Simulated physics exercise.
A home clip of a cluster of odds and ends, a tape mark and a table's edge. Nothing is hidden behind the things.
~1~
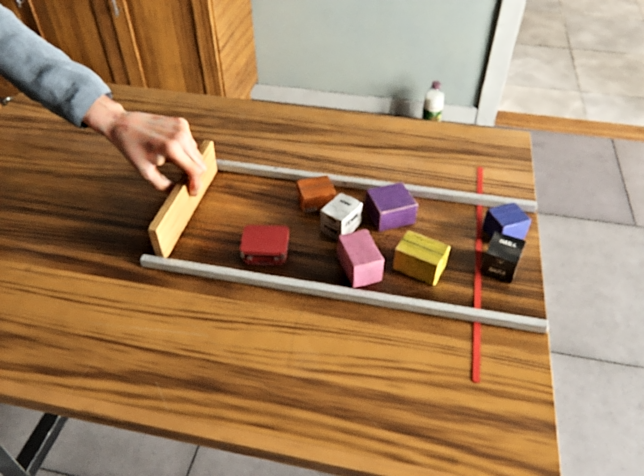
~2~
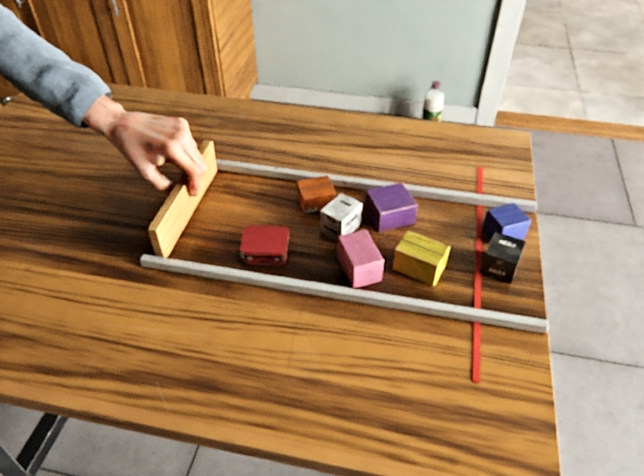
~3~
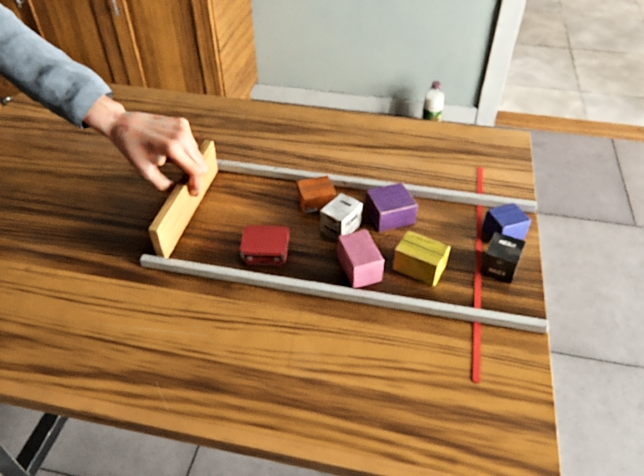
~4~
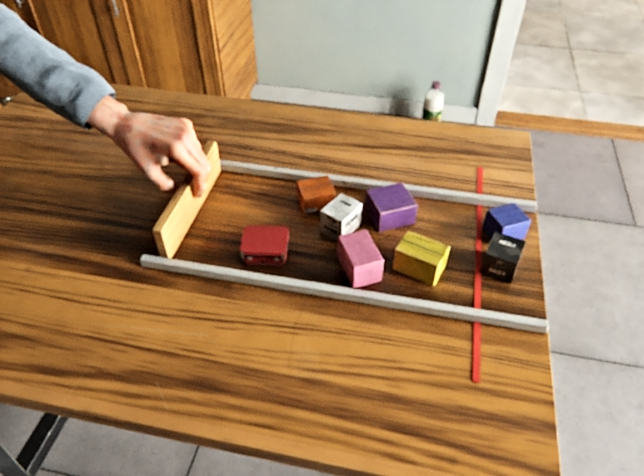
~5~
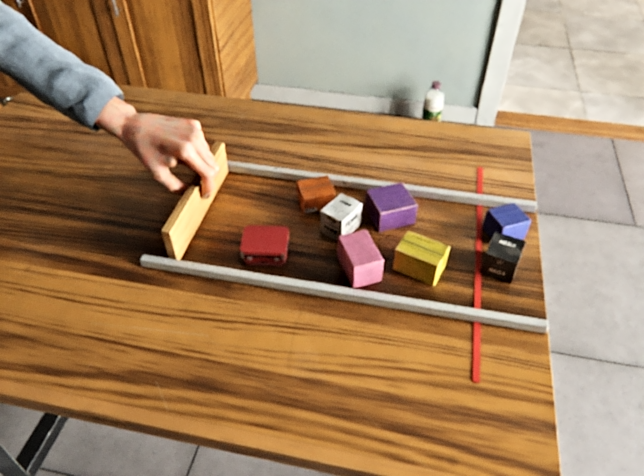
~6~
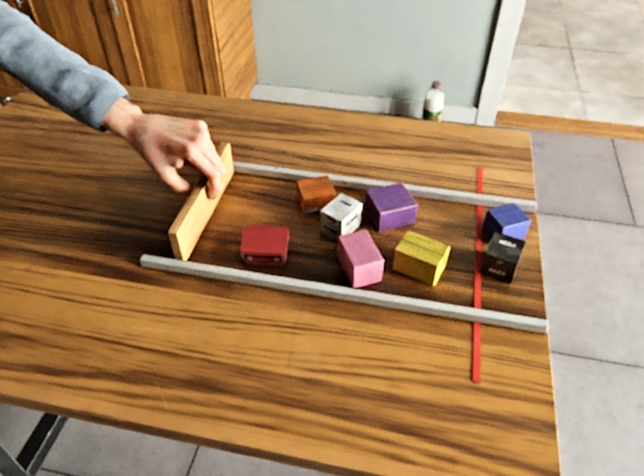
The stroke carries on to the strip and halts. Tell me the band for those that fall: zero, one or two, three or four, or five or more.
In the end the number that fall off is three or four.
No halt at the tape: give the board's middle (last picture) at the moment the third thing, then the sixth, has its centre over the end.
First at (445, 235), next at (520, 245).
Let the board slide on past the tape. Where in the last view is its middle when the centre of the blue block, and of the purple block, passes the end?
Its middle is around (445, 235) and around (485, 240).
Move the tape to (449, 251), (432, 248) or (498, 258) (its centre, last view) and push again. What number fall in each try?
The counts: 3, 1 and 5.
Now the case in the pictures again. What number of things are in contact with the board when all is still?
It touches 3.
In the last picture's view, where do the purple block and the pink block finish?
About (538, 230), and the other about (546, 290).
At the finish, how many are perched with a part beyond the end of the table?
Overhanging: 2.
Early on, none off yet; blue block at rest near (506, 224); black box at rest near (503, 257); yellow box at rest near (421, 258).
Finally, the number that fall off is three or four; lost, yellow box, black box and blue block.
